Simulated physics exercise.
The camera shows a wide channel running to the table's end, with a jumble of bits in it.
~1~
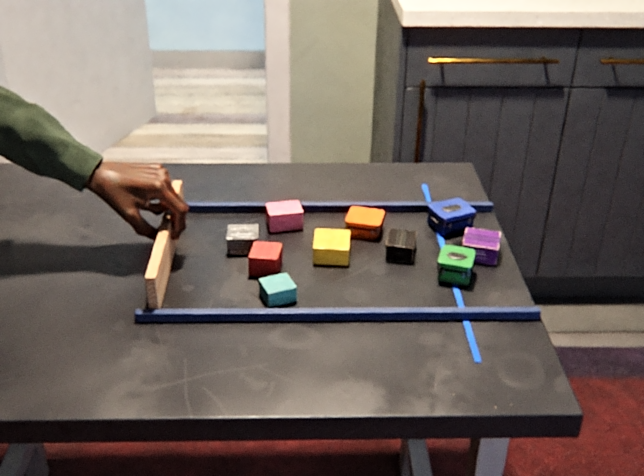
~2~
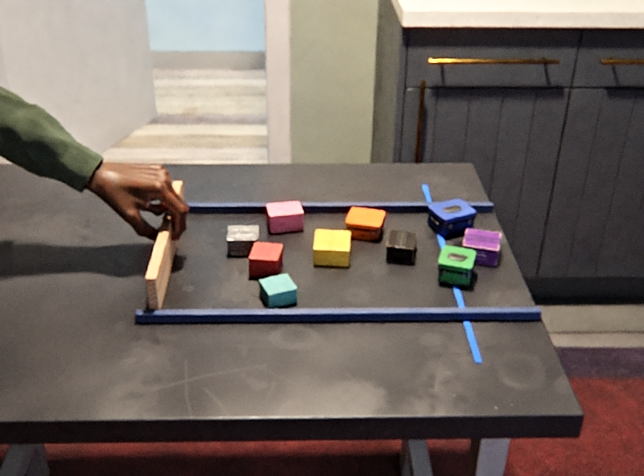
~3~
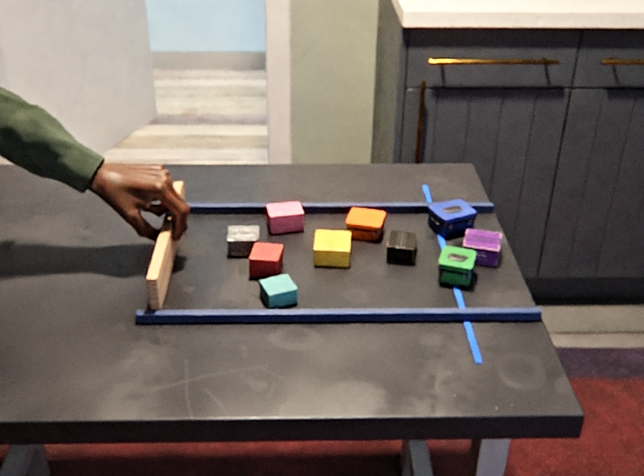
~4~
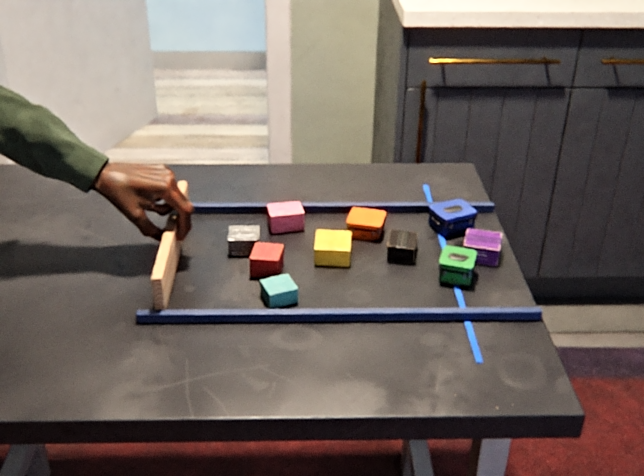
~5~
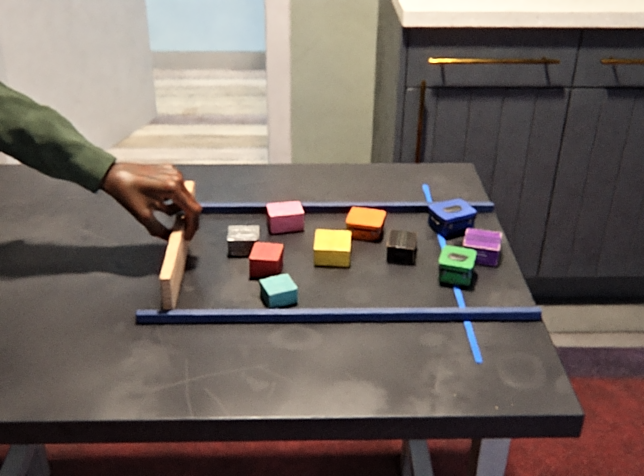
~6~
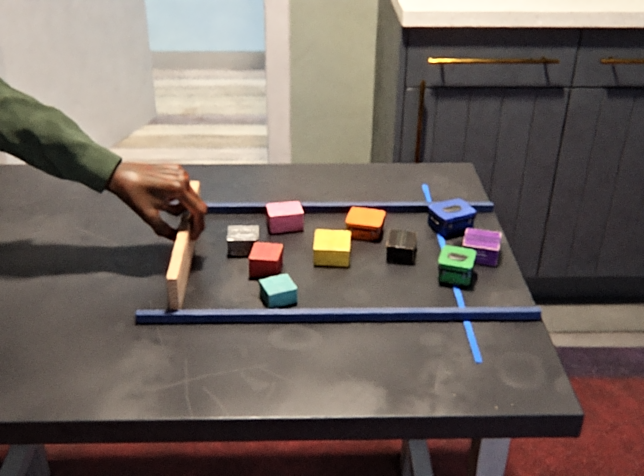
A hand slides a wooden board slightly right along the channel toward the unmoving colored blocks.
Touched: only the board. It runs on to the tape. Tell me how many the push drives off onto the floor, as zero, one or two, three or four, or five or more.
Pretty sure the pieces that leave the surface number three or four this time.
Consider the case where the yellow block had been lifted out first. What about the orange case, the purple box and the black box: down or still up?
The orange case remains up, the purple box tumbles off, the black box stays on.
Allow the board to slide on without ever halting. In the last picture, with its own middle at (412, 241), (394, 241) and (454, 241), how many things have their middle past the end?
1, 0, 3.
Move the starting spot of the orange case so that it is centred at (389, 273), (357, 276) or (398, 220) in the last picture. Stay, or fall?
Results in order - still up; still up; still up.
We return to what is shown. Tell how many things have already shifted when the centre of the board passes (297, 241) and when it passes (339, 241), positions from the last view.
I make it 5 at the first spot and 7 at the other.
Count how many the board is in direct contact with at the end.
I count 4 of them.
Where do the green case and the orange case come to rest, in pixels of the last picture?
The first sits around (496, 273), while the other sits around (489, 222).
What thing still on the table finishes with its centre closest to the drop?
Result: The orange case.
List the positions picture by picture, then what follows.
In the first picture, purple box (481, 246); blue case (451, 217); green case (456, 266); board (167, 241); tape (446, 258).
In the second picture, blue case (451, 218); red block (266, 260).
In the third picture, green case (456, 267); yellow block (332, 248).
In the fourth picture, purple box (482, 247); turquoise block (279, 291).
In the fifth picture, blue case (451, 218); orange case (366, 225).
In the sixth picture, purple box (481, 247); blue case (451, 218); green case (456, 267); board (186, 242); tape (447, 258).
Soon after, none off yet; purple box at rest near (481, 247); blue case at rest near (451, 218); green case at rest near (456, 267).
After that, none off yet; purple box displaced about its own width near (519, 246); blue case displaced about its own width near (489, 221); green case displaced a little near (476, 270).
In the end, the number that fall off is three or four; gone, black box, blue case and purple box.
